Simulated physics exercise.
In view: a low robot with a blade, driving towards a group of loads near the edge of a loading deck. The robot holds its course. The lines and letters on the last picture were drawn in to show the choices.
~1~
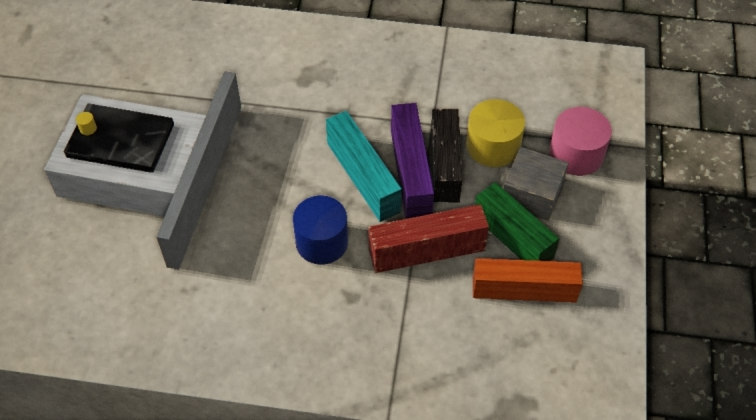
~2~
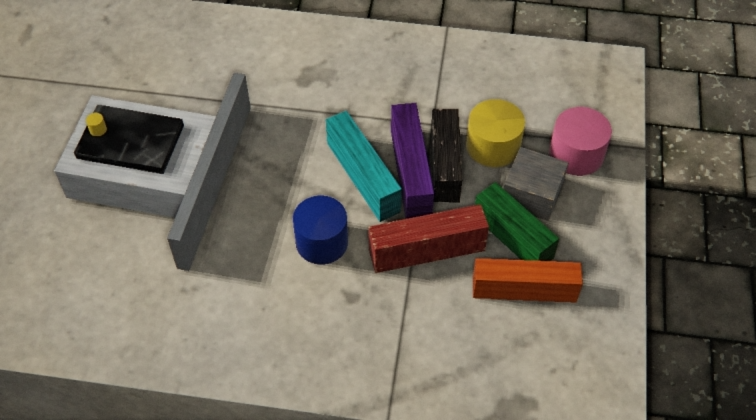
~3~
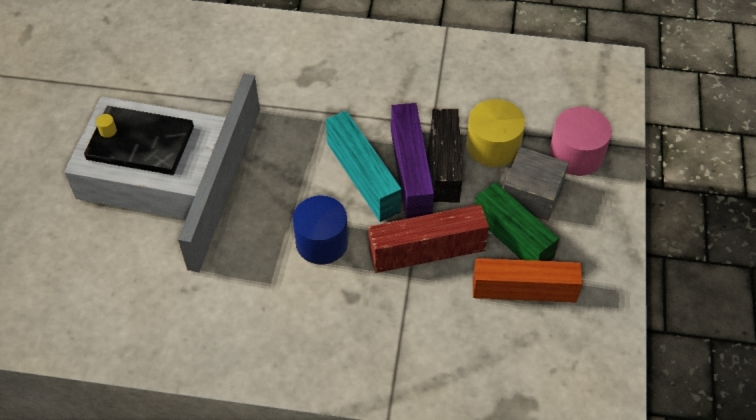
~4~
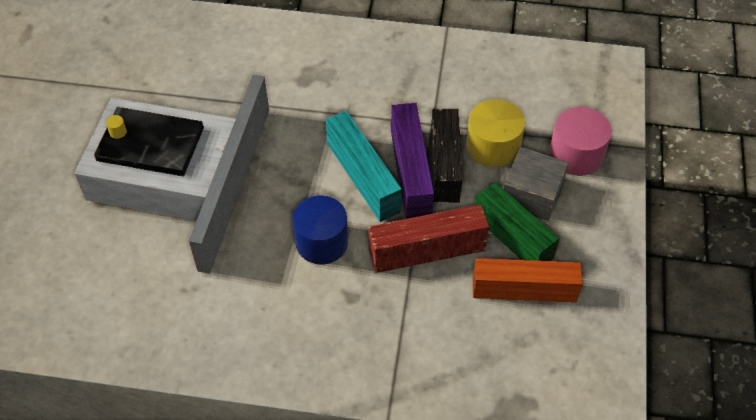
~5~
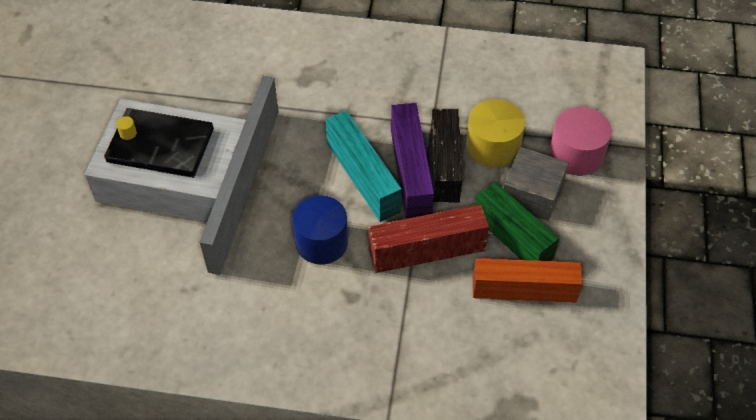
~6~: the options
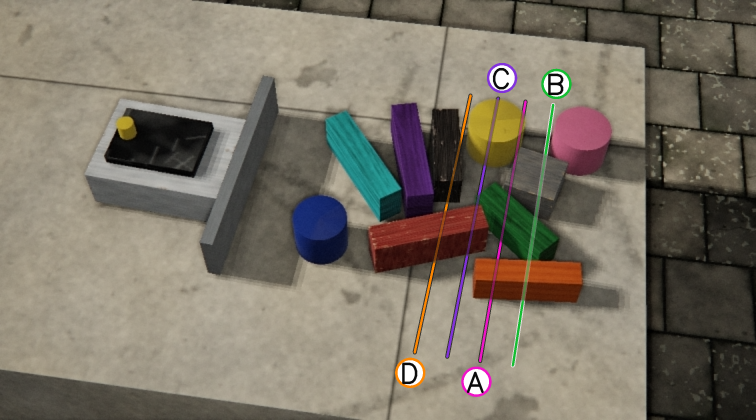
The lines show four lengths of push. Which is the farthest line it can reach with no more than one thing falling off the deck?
A is the last line within the limit.
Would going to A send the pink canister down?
Yes.
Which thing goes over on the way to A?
The pink canister goes over.
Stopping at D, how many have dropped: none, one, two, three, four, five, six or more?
By then, none.
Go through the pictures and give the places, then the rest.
In the first frame, black bar (446, 155); turquoise stick (363, 165); pink canister (580, 142).
In the second frame, robot (136, 139); blue canister (321, 230).
In the third frame, robot (147, 140); purple stick (412, 161).
In the fourth frame, robot (156, 141); red bar (428, 239).
In the fifth frame, robot (166, 143); green stick (515, 227); black bar (446, 155); turquoise stick (363, 165).
On the marked copy, A at (505, 220); B at (535, 223); C at (475, 216); D at (445, 212).
With A. Early on, robot (259, 153); blue canister (354, 237); red bar (439, 241).
Further on, robot (356, 165); pink canister (610, 145); orange stick (556, 288).
At the end, robot (427, 173); pink canister over the edge; orange stick (632, 307); one fallen.
As for the rest, B drops three; C is within the limit but short; D is within the limit but short.
